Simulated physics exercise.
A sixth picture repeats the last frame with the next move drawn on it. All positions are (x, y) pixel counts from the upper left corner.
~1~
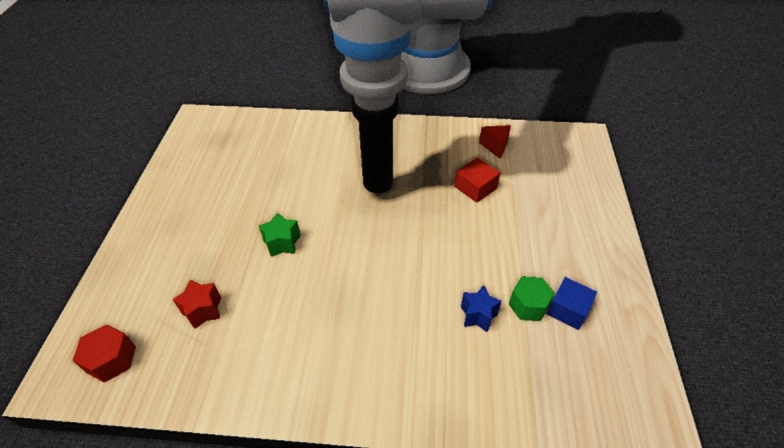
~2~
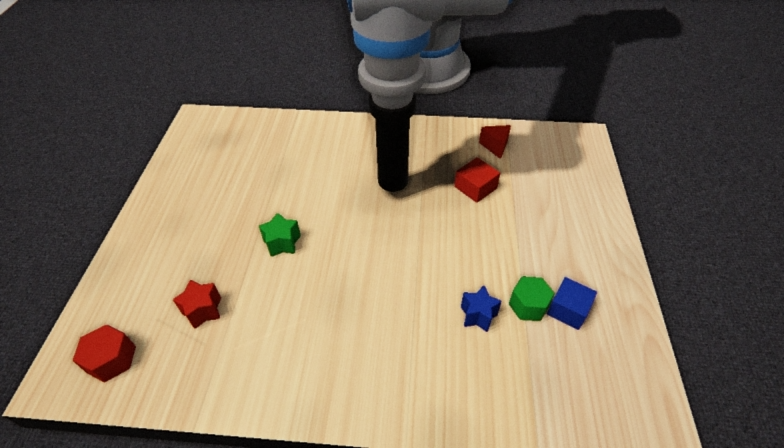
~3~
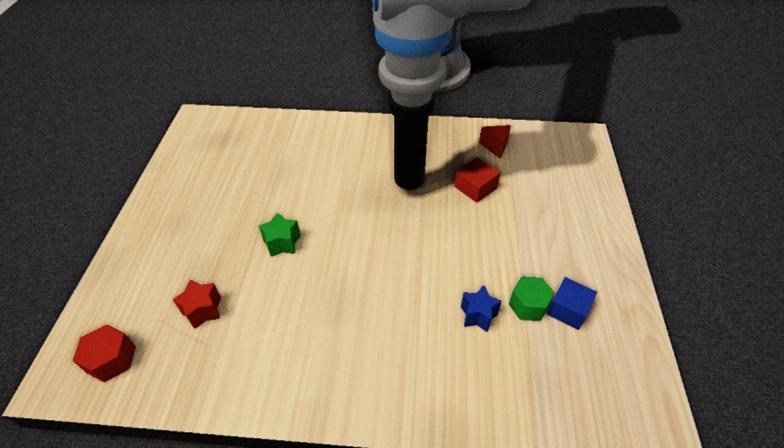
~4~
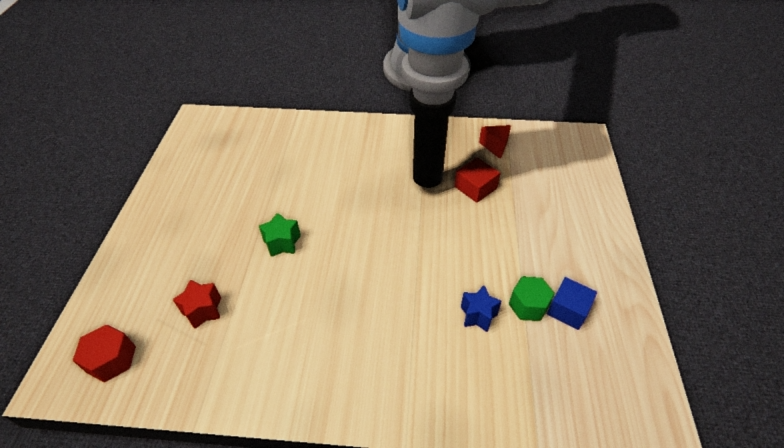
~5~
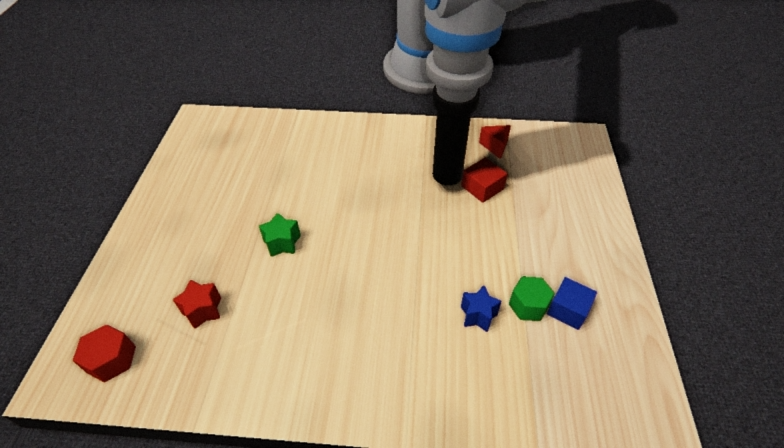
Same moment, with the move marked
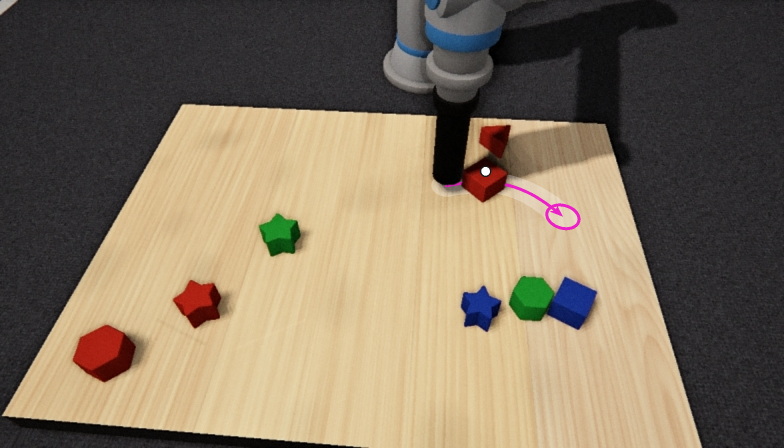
A robot arm slides its black rod right and nudges the red block slightly rightward.
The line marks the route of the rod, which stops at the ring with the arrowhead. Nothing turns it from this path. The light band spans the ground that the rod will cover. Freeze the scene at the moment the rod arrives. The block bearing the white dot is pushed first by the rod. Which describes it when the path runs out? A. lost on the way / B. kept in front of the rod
B.
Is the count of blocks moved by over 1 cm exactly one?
Yes, I think so.
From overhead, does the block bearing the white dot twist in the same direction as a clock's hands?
I expect so.
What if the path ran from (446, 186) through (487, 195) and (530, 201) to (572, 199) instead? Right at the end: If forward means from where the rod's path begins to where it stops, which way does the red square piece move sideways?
Sideways, to the left.
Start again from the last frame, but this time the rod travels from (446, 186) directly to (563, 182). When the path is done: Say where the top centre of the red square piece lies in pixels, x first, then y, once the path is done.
It comes to (586, 188).
The line goes from (446, 186) by way of (487, 182) and (528, 193) to (563, 217); the dot is on the red square piece.
What follows on the original path. One third of the way, rod at (490, 172); red square piece at (525, 176), turned 35° clockwise.
Two thirds of the way, rod at (531, 182); red square piece at (562, 191), turned 70° clockwise.
At the end, rod at (567, 206); red square piece at (602, 214), turned 60° clockwise; red three-sided block unmoved.
